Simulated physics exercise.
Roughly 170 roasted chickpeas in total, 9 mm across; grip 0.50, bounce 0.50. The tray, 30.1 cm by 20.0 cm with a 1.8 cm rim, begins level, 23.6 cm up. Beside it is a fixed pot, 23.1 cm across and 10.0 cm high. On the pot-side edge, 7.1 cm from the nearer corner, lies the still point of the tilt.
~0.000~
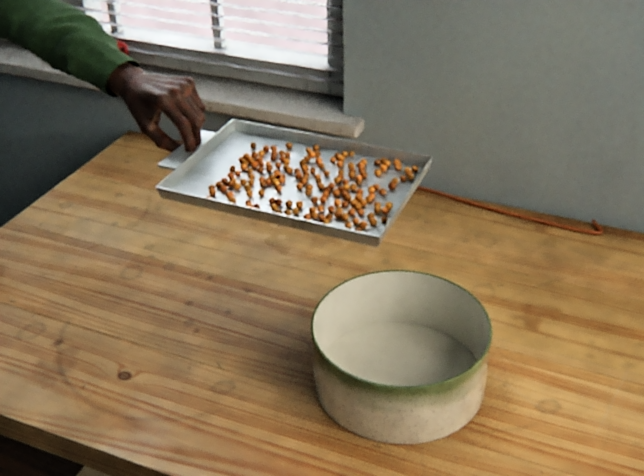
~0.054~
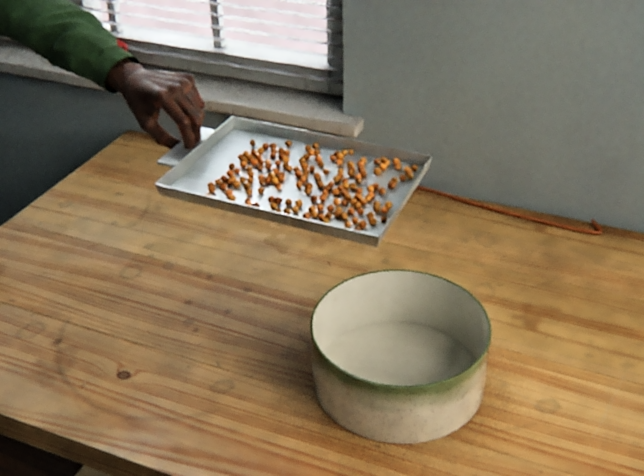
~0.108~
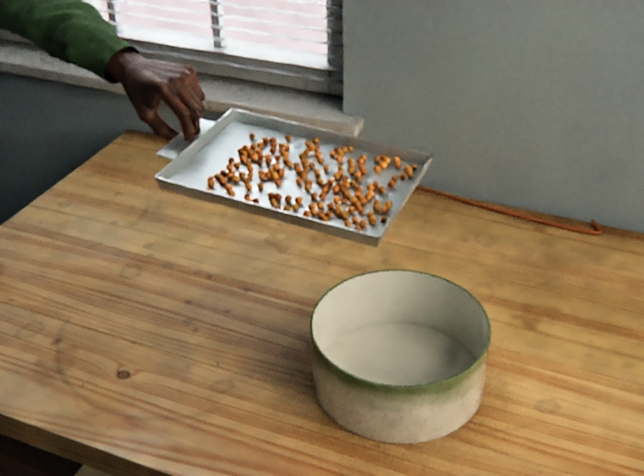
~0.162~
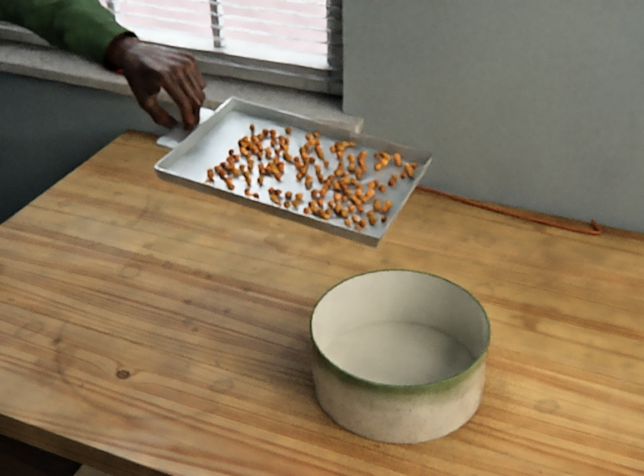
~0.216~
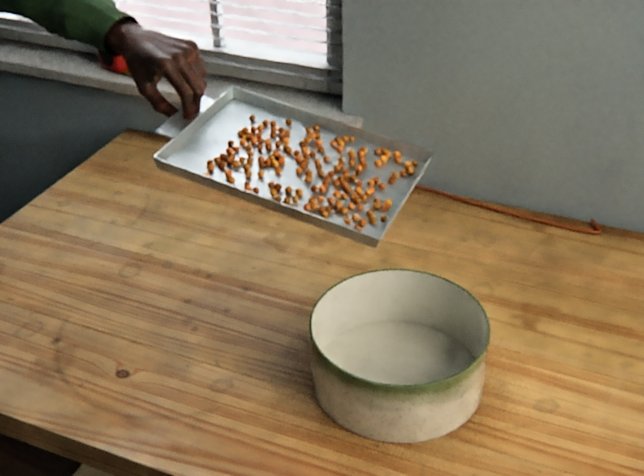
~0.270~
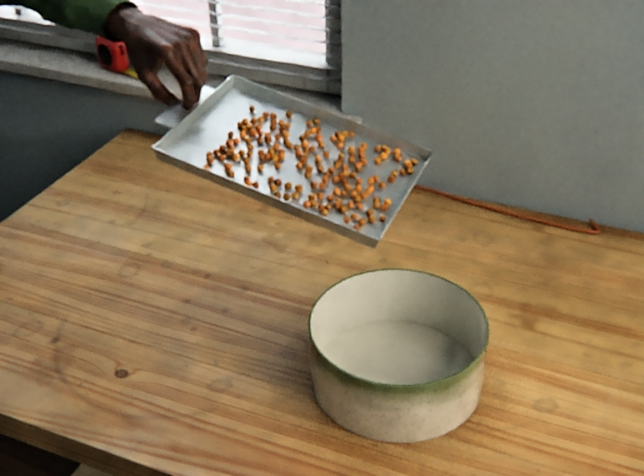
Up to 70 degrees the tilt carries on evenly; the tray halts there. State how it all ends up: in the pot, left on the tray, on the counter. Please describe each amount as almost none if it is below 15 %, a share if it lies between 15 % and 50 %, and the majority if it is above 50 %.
Pot - almost none, tray - the majority, counter - almost none.
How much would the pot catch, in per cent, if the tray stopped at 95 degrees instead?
Result: Close to 95 %.
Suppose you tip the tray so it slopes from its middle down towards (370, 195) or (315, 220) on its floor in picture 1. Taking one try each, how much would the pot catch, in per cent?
Estimate: Some 0 % and some 5 % respectively.
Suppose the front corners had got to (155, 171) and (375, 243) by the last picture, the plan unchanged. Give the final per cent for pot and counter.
That works out as pot 5 and counter 0.
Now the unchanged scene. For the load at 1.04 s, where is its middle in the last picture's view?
Look about (382, 195) in the last view.
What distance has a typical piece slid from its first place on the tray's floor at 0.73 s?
Displacement on the tray: Roughly 9 cm.
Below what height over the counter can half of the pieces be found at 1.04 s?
Height: Around 28 cm.
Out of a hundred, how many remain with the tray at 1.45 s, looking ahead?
It's roughly 95 percent.
After 0.73 s, tilt 40 degrees; the tray holds 100 %, the pot 0 %.
After 1.04 s, tilt 58 degrees; the tray holds 95 %, the pot 0 %.
After 1.45 s, tilt 70 degrees; the tray holds 95 %, the pot 5 %.
In the end, at 2.1 s, pot 5 %, tray 95 %, counter 0 %.
